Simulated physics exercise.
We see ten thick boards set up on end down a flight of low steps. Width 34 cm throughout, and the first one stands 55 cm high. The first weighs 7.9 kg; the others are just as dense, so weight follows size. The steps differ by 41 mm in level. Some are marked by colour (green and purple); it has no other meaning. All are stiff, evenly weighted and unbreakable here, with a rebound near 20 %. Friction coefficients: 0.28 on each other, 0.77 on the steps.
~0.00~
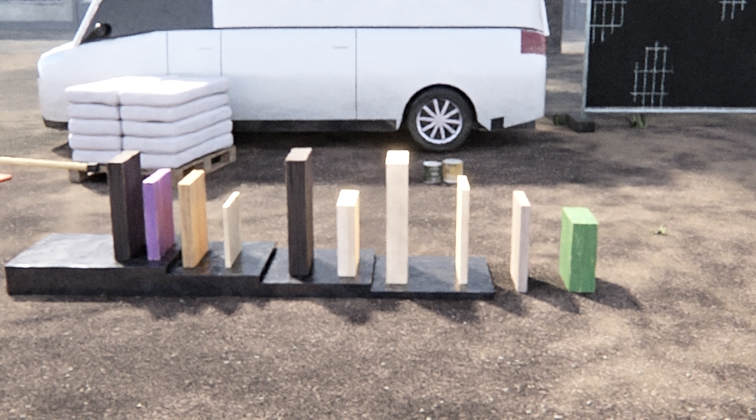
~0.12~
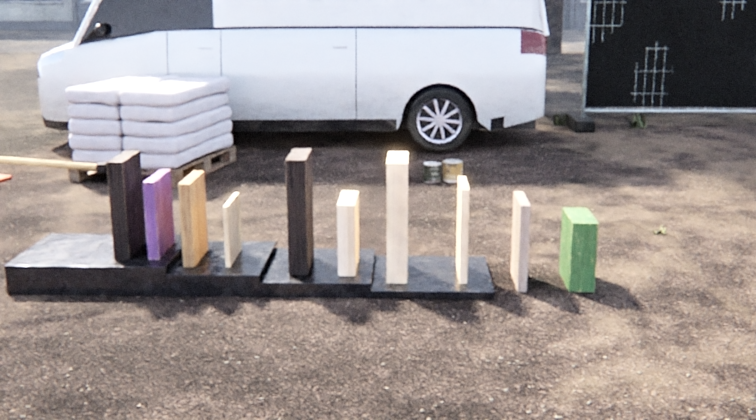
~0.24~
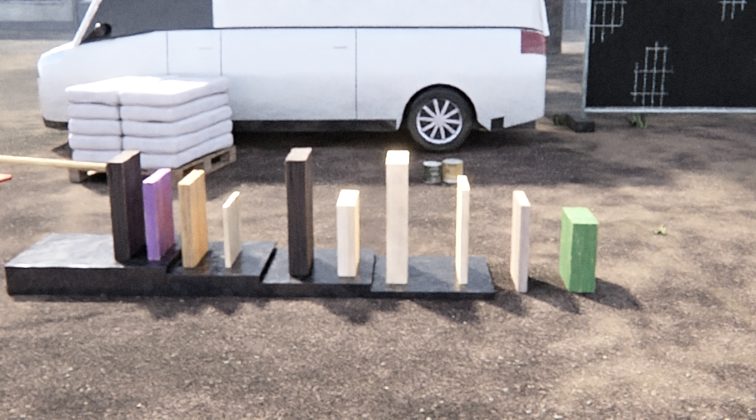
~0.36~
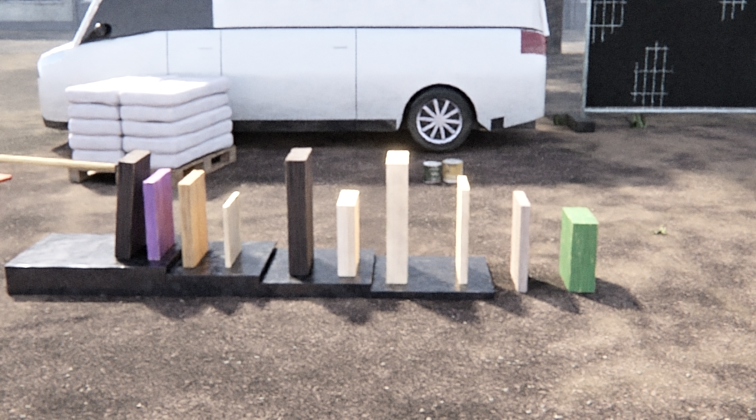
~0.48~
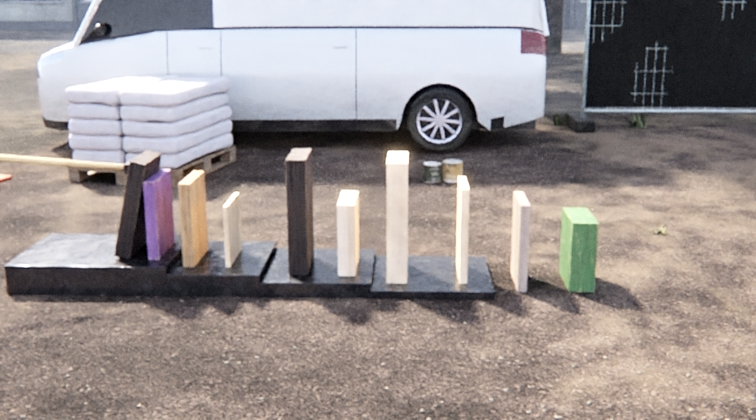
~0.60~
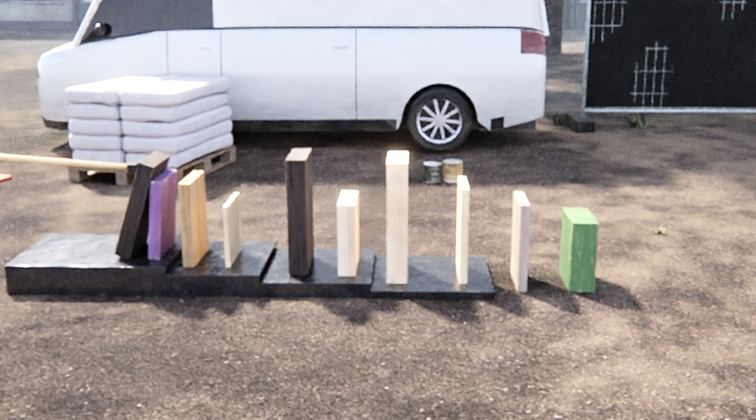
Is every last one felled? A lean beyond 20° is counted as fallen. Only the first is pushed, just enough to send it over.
No, some stay up.
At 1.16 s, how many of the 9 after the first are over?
At that moment 3.
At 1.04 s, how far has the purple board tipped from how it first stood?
Some 50°.
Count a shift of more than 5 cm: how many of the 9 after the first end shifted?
3.
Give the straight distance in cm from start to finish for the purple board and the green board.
About: Purple 30, green 0.
By 0.84 s, 1 of the 9 other boards over; purple board tilted 24°.
By 1.04 s, 2 of the 9 other boards over; purple board tilted 54°.
By 1.16 s, 3 of the 9 other boards over; purple board lying flat.
When it is over (7.4 s), 3 of the 9 other boards over; purple board lying flat; green board unmoved. Six left standing. In pixels of the last frame, middles, purple board near (206, 241), green board near (578, 249).
